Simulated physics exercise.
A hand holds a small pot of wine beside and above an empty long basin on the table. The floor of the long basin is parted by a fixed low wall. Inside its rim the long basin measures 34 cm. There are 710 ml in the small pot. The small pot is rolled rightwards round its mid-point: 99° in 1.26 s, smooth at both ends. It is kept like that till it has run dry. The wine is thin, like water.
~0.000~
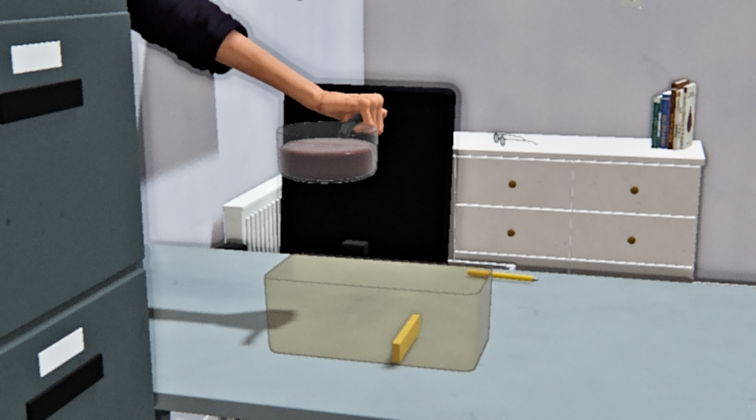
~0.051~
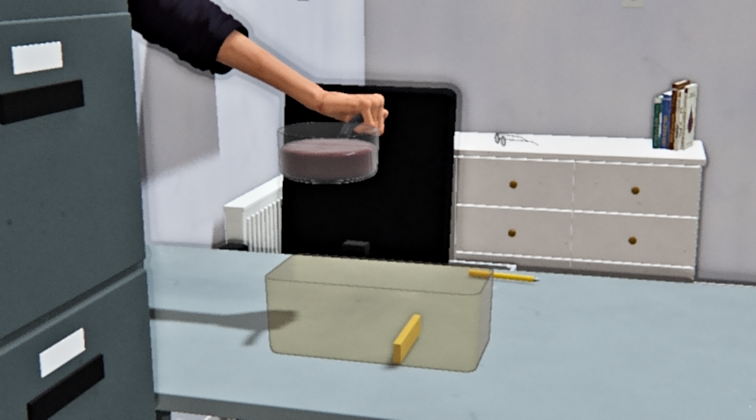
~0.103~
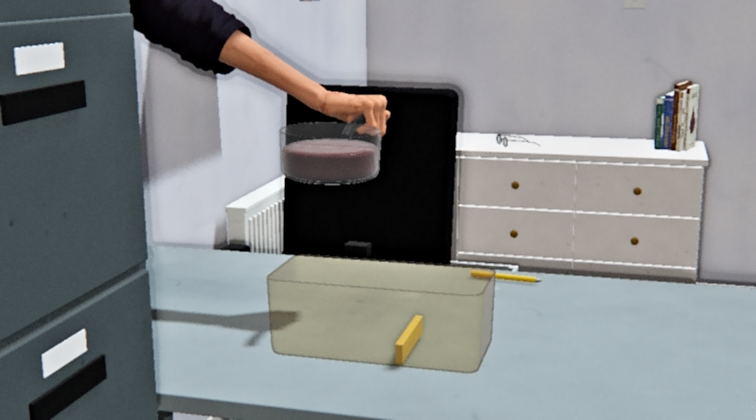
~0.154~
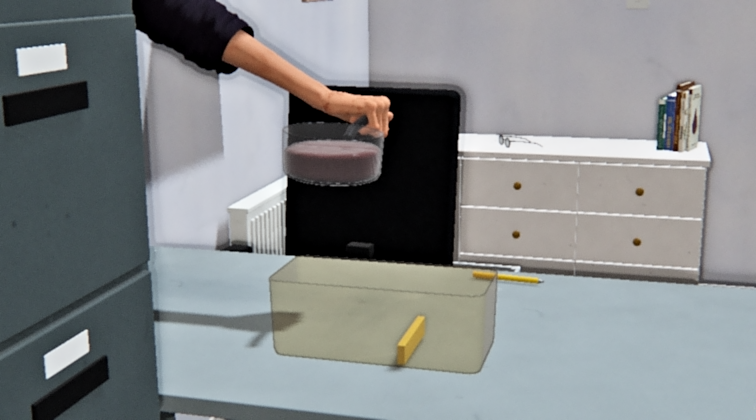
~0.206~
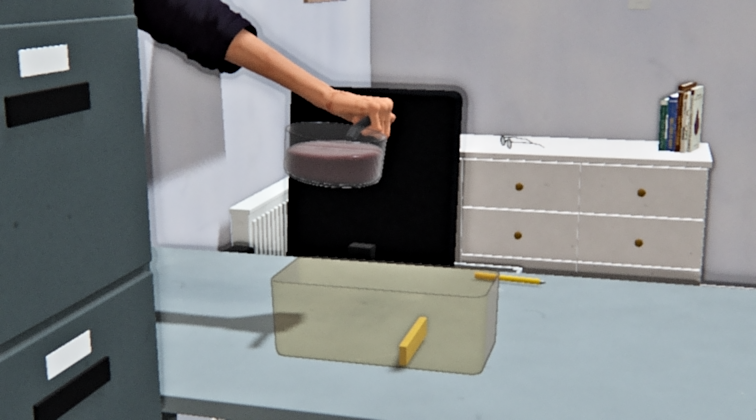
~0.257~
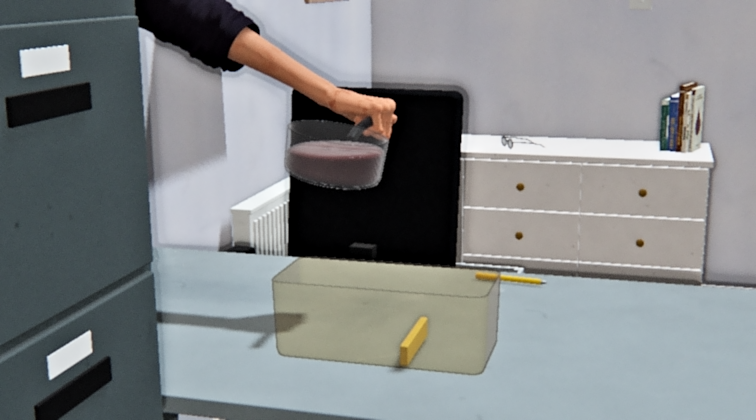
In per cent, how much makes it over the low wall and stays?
The far part has some 61 per cent.
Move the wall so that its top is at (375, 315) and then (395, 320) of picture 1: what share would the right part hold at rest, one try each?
In turn about 95 and 80 per cent.
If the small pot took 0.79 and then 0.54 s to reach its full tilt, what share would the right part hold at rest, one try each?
First 50, then 40 per cent.
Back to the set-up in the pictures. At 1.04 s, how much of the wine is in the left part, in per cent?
About 10 per cent.
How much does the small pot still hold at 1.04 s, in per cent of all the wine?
Some 14 per cent.
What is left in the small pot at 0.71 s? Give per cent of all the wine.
About 66 per cent.
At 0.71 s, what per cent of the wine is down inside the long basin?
Near 4 in a hundred.
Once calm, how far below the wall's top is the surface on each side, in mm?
Left about 22 mm, right about 4 mm.
After 0.71 s the tilt is 59° and 65 per cent is still to pour, 1 is left of the wall and 3 right of it.
After 1.04 s the tilt is 92° and 15 per cent is still to pour, 10 is left of the wall and 59 right of it.
After 1.38 s the tilt is 99° and 1 per cent is still to pour, 32 is left of the wall and 63 right of it.
After 1.76 s the tilt is 99° and 0 per cent is still to pour, 37 is left of the wall and 61 right of it.
In the end 38 per cent lies left of the wall, 61 right of it and 1 outside.
